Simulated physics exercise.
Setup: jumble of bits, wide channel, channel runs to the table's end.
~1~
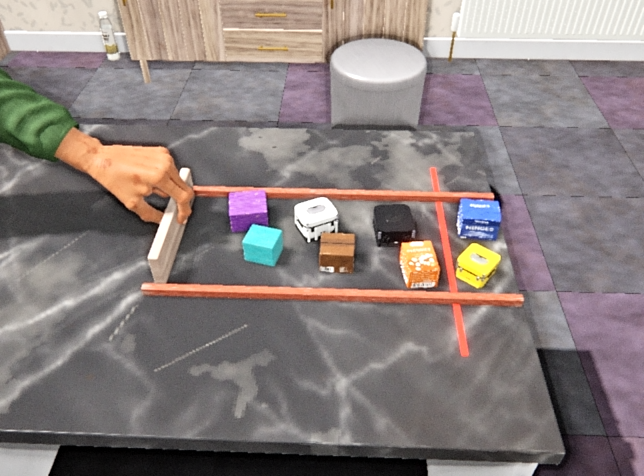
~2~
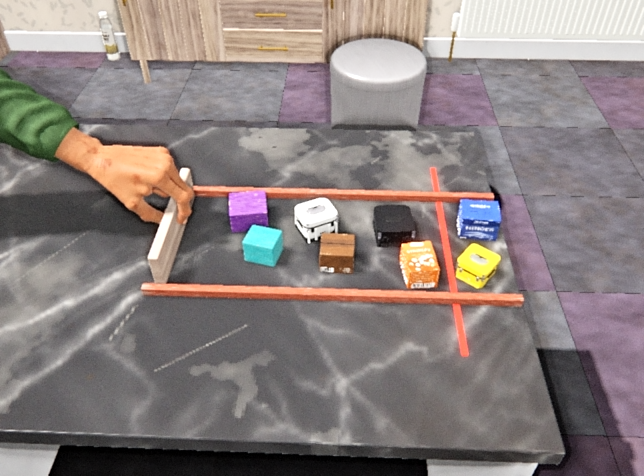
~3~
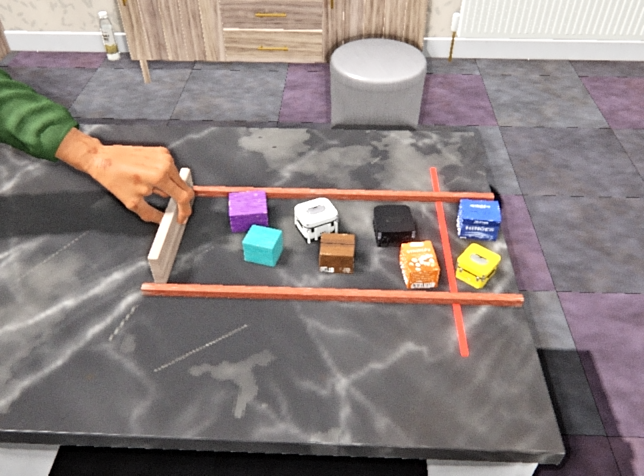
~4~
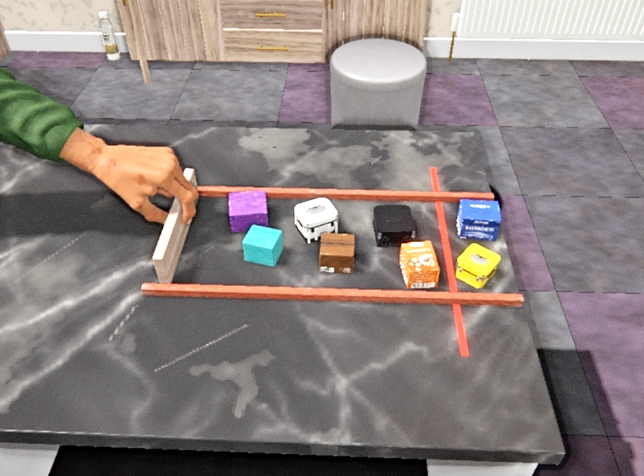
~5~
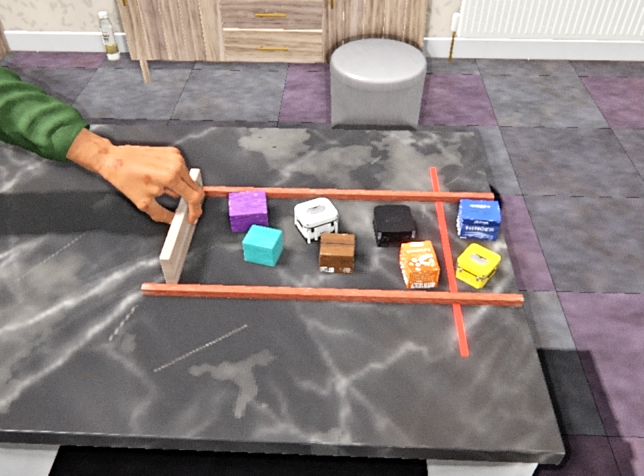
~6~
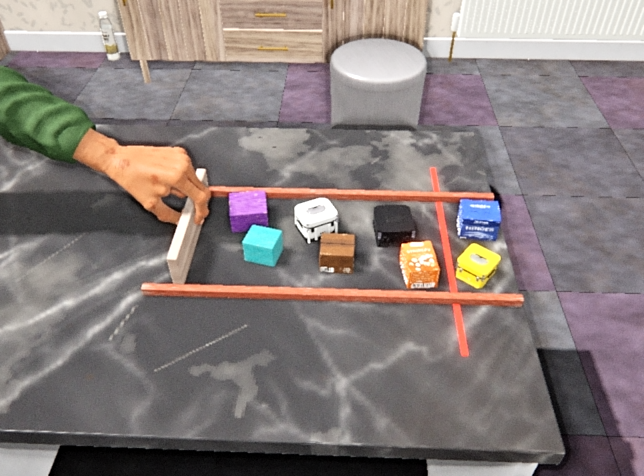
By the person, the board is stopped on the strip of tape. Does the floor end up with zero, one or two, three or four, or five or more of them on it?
It ends up with three or four.
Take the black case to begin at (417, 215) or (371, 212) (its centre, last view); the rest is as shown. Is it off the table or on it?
The black case goes down at the first spot and stays put at the second.
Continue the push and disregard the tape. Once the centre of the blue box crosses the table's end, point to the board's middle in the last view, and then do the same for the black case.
First one: Around (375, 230). Other one: Around (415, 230).
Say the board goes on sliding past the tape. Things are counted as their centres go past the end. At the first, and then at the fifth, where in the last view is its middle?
The first one at (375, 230), the next at (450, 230).
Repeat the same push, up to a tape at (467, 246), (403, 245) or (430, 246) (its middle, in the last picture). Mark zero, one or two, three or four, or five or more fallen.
Results per position - 5 or more / one to two / three or four.
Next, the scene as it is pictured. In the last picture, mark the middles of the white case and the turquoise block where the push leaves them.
The white case comes to rest close to (502, 229), while the turquoise block rests close to (465, 249).
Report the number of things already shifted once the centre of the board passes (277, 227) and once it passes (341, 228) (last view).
3 by the first point, 6 by the second.
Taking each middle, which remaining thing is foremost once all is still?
The one you want is the white case.
A little later, none off yet; blue box at rest near (478, 220); yellow case at rest near (477, 267); orange box at rest near (419, 265).
When it is over, the number that fall off is three or four; down, black case, orange box, yellow case and blue box.
